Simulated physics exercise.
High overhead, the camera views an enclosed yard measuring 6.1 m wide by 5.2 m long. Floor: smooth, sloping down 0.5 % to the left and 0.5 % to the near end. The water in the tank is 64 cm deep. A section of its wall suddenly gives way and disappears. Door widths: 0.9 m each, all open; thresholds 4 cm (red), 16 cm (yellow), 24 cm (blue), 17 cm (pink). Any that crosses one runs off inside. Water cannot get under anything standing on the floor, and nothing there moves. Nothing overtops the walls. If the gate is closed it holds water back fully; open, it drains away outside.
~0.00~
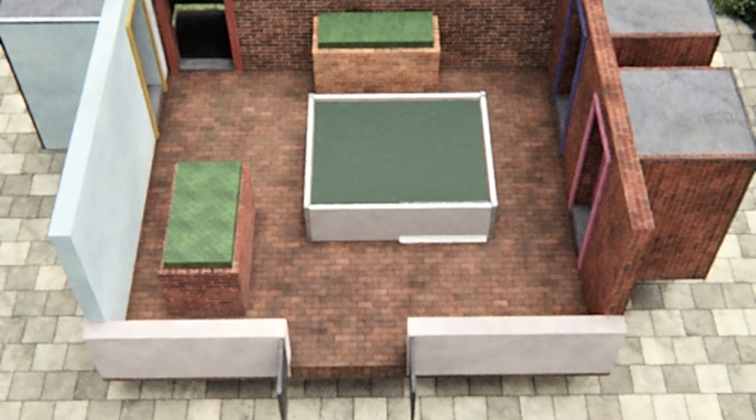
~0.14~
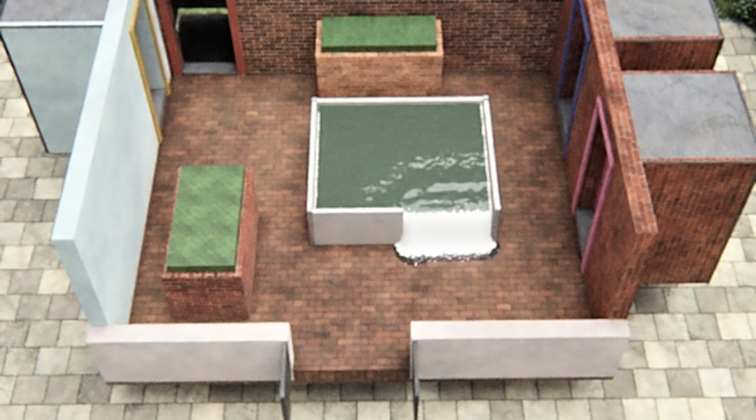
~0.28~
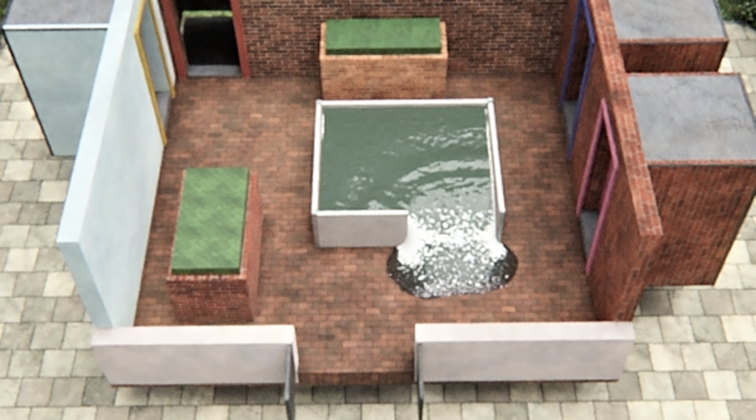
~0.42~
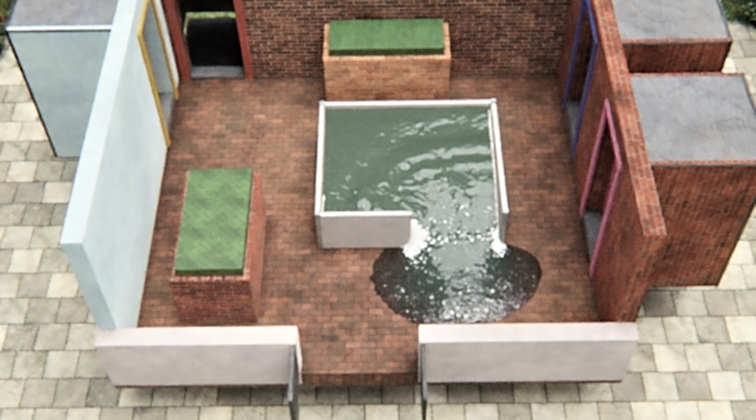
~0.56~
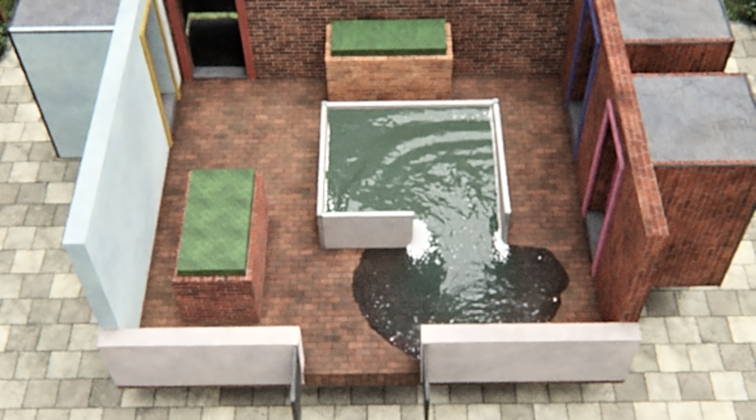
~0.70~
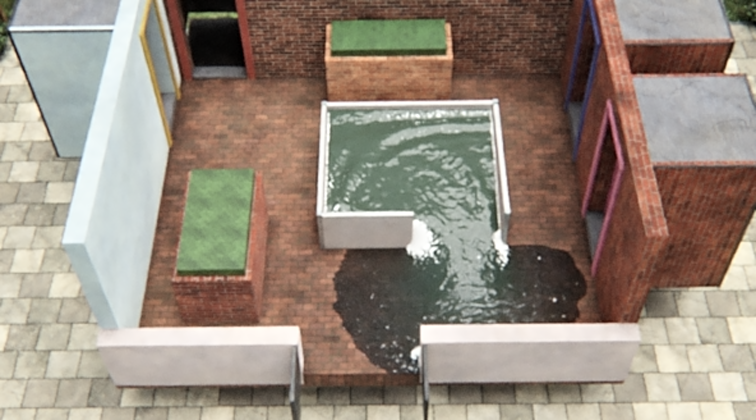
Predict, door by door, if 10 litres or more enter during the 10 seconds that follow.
As I see it, red door: The inflow ends up higher than the cap; yellow door: The inflow ends up lower than the cap; blue door: The inflow ends up lower than the cap; pink door: The inflow ends up lower than the cap.
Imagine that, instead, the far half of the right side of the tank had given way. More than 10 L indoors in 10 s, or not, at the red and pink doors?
Checking each door against the limit: Red tops it, pink does not exceed it.
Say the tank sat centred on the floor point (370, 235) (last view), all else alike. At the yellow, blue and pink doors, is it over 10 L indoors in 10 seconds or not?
With respect to that limit, yellow ends up inside it, blue ends up inside it, pink ends up inside it.
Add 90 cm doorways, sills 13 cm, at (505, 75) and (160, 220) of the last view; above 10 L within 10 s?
In turn: Beyond it, short of it.
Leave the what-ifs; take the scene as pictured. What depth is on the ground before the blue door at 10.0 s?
It's about 14.0 cm.
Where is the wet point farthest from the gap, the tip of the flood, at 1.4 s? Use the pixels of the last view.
Roughly at pixel (288, 358).
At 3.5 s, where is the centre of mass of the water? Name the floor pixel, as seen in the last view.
I'd put it close to (437, 233).
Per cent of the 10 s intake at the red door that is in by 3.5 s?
I'd say close to 0 percent.
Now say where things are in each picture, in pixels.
The first frame shows still water, 64 cm deep, in the tank at (399, 152).
In the second frame, the front is at (401, 253), 0.7 m from the gap at (448, 229); 0.3 m2 of floor is under water; 64 cm left at the back of the tank.
In the third frame, water pours out at (452, 233) and has run 1.0 m, to (411, 288); typically 11 cm deep outside, 64 cm at the tank's back.
In the fourth frame, water pours out at (455, 235) and has run 1.4 m, to (429, 323); typically 8 cm deep outside, 64 cm at the tank's back.
In the fifth frame, the front is at a hidden place, 1.9 m from the gap at (458, 235); 3.6 m2 of floor is under water; 62 cm left at the back of the tank.
In the sixth frame, the front is at a hidden place, 2.2 m from the gap at (457, 235); 4.4 m2 of floor is under water; 55 cm left at the back of the tank.
After 1.4 s water covers 20 % of the floor and is deepest (48 cm) near (596, 354); red door not reached, yellow door not reached, blue door not reached, pink door 1 cm at the sill, 0 L in.
After 2.2 s water covers 30 % of the floor and is deepest (47 cm) near (596, 354); red door not reached, yellow door not reached, blue door not reached, pink door 13 cm at the sill, 0 L in.
After 3.5 s water covers 55 % of the floor and is deepest (28 cm) near (484, 355); red door not reached, yellow door not reached, blue door 4 cm at the sill, 0 L in, pink door 15 cm at the sill, 0 L in.
After 6.0 s water covers 85 % of the floor and is deepest (24 cm) near (451, 87); red door 1 cm at the sill, 0 L in, yellow door 3 cm at the sill, 0 L in, blue door 13 cm at the sill, 0 L in, pink door 11 cm at the sill, 1 L in.
After 10.0 s water covers 95 % of the floor and is deepest (15 cm) near (510, 211); red door 9 cm at the sill, 56 L in, yellow door 11 cm at the sill, 0 L in, blue door 14 cm at the sill, 0 L in, pink door 12 cm at the sill, 1 L in.
